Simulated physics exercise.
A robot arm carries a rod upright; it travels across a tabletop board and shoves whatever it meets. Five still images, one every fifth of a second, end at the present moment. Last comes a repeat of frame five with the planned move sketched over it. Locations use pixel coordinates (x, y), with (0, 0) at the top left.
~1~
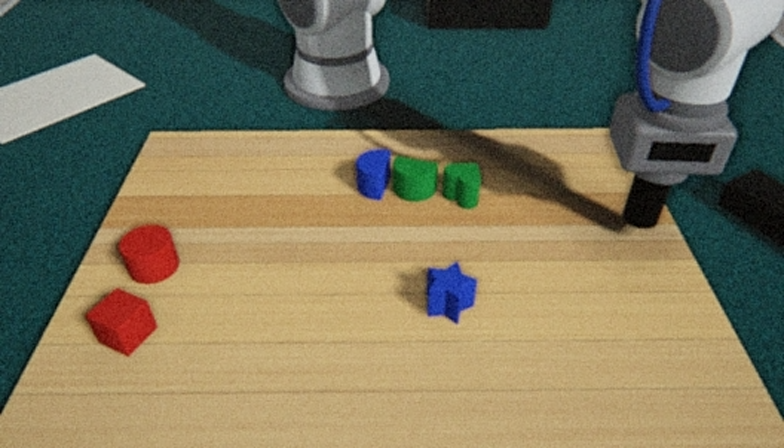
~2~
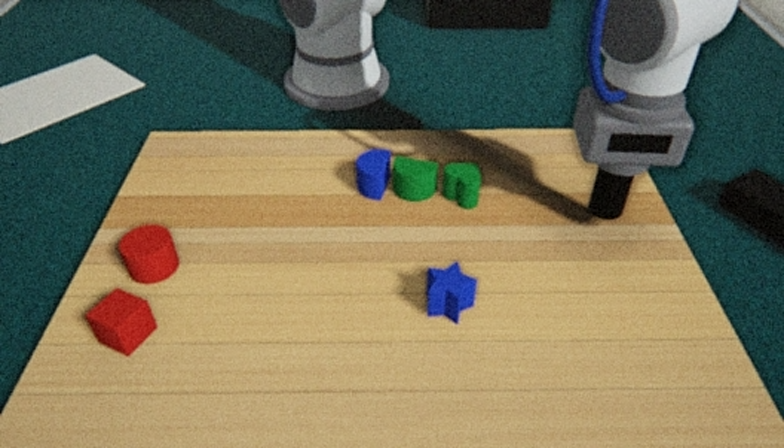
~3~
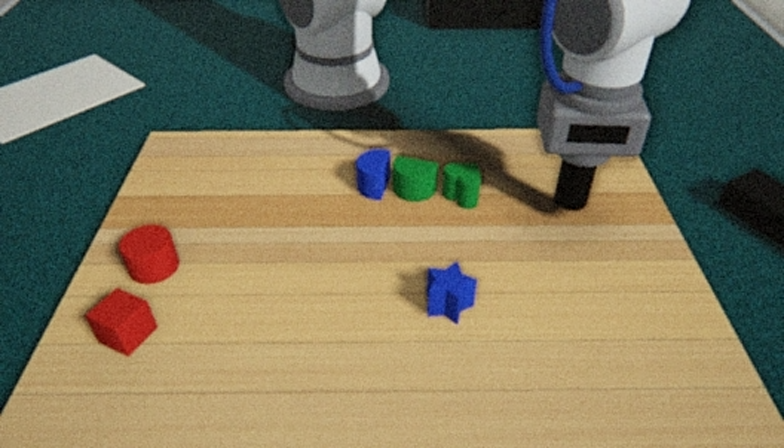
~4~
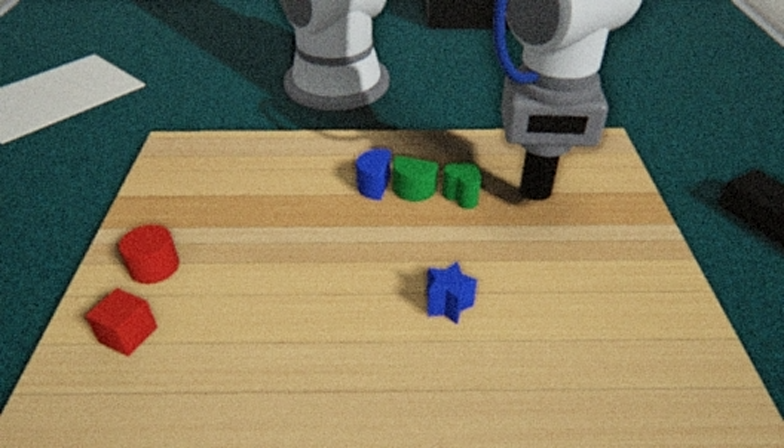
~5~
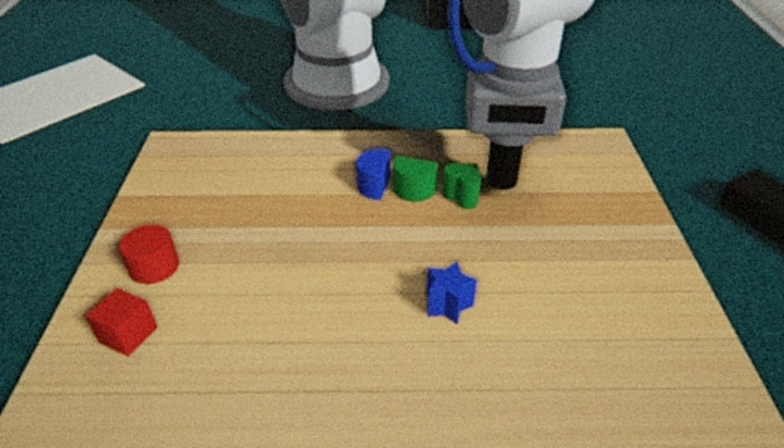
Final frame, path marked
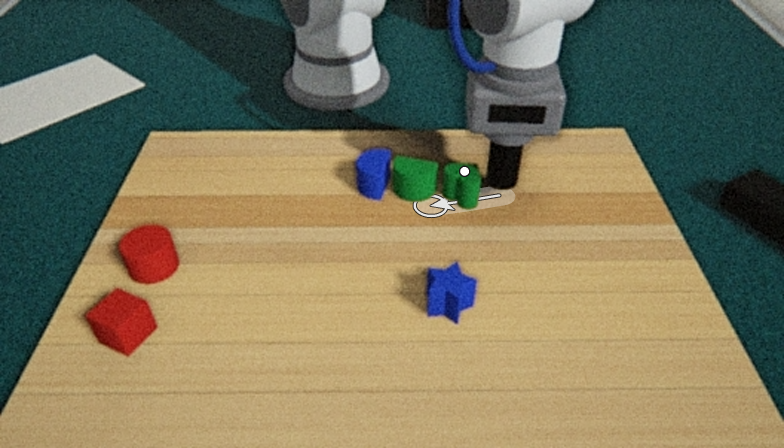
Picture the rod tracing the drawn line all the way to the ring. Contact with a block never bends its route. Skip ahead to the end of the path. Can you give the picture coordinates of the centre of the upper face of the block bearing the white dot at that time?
The middle of its top is at (407, 163).
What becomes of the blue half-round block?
That one moves away.
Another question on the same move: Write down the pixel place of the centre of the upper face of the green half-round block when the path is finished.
The middle of its upper face will lie at (383, 152).
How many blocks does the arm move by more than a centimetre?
In total, three or more blocks get moved by over 1 cm.
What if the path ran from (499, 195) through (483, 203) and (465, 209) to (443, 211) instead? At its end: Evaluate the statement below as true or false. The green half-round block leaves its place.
That claim is true.
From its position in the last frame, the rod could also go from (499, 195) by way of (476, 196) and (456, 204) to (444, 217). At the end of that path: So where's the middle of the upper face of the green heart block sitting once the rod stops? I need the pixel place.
Put as a pixel place, it's (416, 179).
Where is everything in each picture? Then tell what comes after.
In the first picture, rod tip at (640, 218); block tops, blue half-round block at (373, 160); green half-round block at (414, 166); green heart block at (465, 171).
In the second picture, rod at (605, 210); blocks unchanged.
In the third picture, rod at (570, 201); blocks unchanged.
In the fourth picture, rod at (536, 191); blocks unchanged.
In the fifth picture, rod at (501, 181); blue half-round block at (373, 160); green half-round block at (414, 166); green heart block at (465, 171).
Path on the board, from (499, 195) directly to (431, 206); the dot is on the green heart block.
What follows on the original path. Halfway along, rod at (467, 187); blue half-round block at (362, 159); green half-round block at (397, 162); green heart block at (435, 171), turned 30° clockwise.
At the end, rod at (431, 191); blue half-round block at (350, 158), turned 30° anticlockwise; green half-round block at (383, 152), turned 30° anticlockwise; green heart block at (407, 163), turned 95° clockwise.
